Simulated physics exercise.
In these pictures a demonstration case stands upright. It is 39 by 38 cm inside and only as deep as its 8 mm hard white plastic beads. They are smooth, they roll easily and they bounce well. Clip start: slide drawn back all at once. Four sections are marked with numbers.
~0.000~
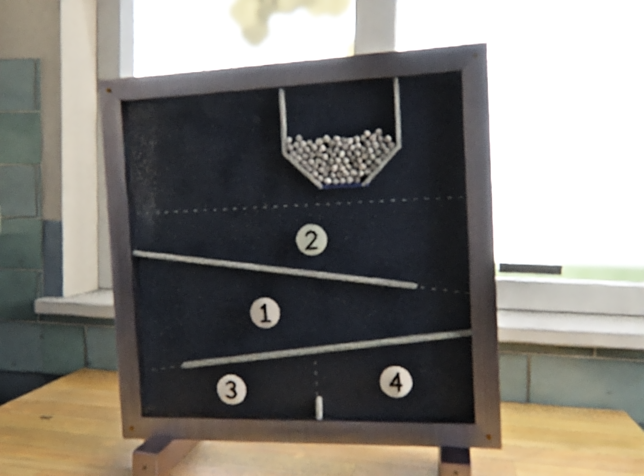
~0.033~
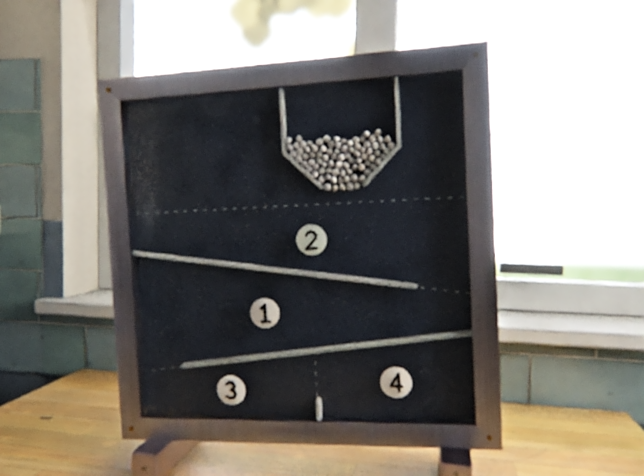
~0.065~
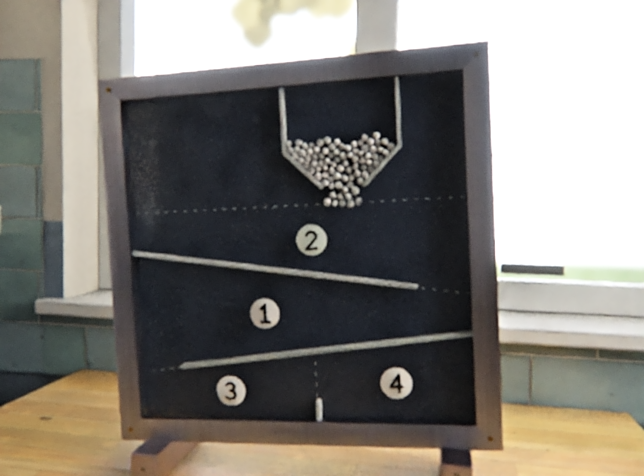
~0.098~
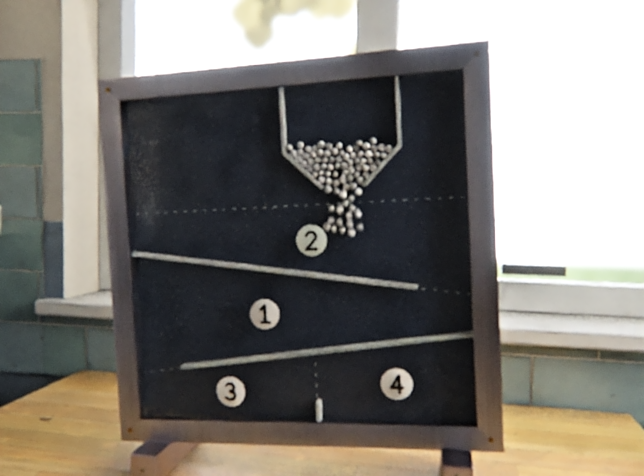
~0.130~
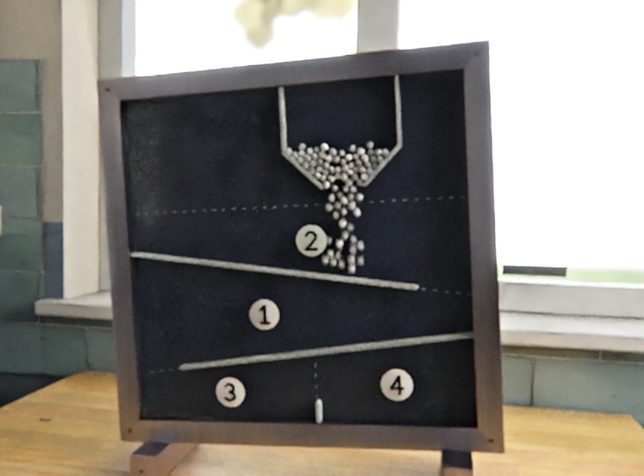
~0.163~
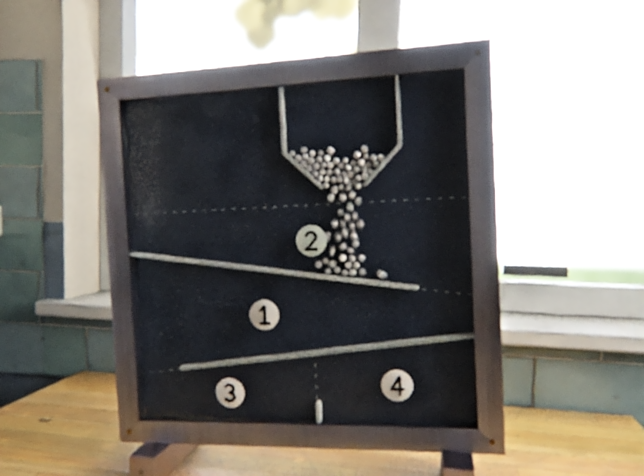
A dark framed board stood on a wooden table while small pale beads poured from the funnel near its top, dropped past the dotted line and landed on the upper sloping bar, spreading along it.
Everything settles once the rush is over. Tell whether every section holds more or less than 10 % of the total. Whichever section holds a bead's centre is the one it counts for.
No. 1 - less; 2 - less; 3 - more; 4 - less.
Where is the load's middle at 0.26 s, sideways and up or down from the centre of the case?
Some 6 cm right and 3 cm above.
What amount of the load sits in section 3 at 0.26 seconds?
The share there is around 0 %.
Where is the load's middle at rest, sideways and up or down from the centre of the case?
It lies close to 13 centimetres left and 18 centimetres below.
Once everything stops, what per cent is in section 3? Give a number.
Estimated share there: Roughly 95 per cent.
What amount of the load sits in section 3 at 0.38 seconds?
About 0 percent of the load.
After 0.26 s, the beads' middle is 6 cm right of and 3 cm above the centre; no. 2, 70 %.
After 0.38 s, the beads' middle is 7 cm right of and 1 cm below the centre; no. 1, 10 %, no. 2, 85 %.
After 0.61 s, the beads' middle is 7 cm right of and 4 cm below the centre; no. 1, 45 %, no. 2, 55 %.
All still by 5.1 s, no. 1, 5 %, no. 2, 0 %, no. 3, 95 %, no. 4, 0 %.
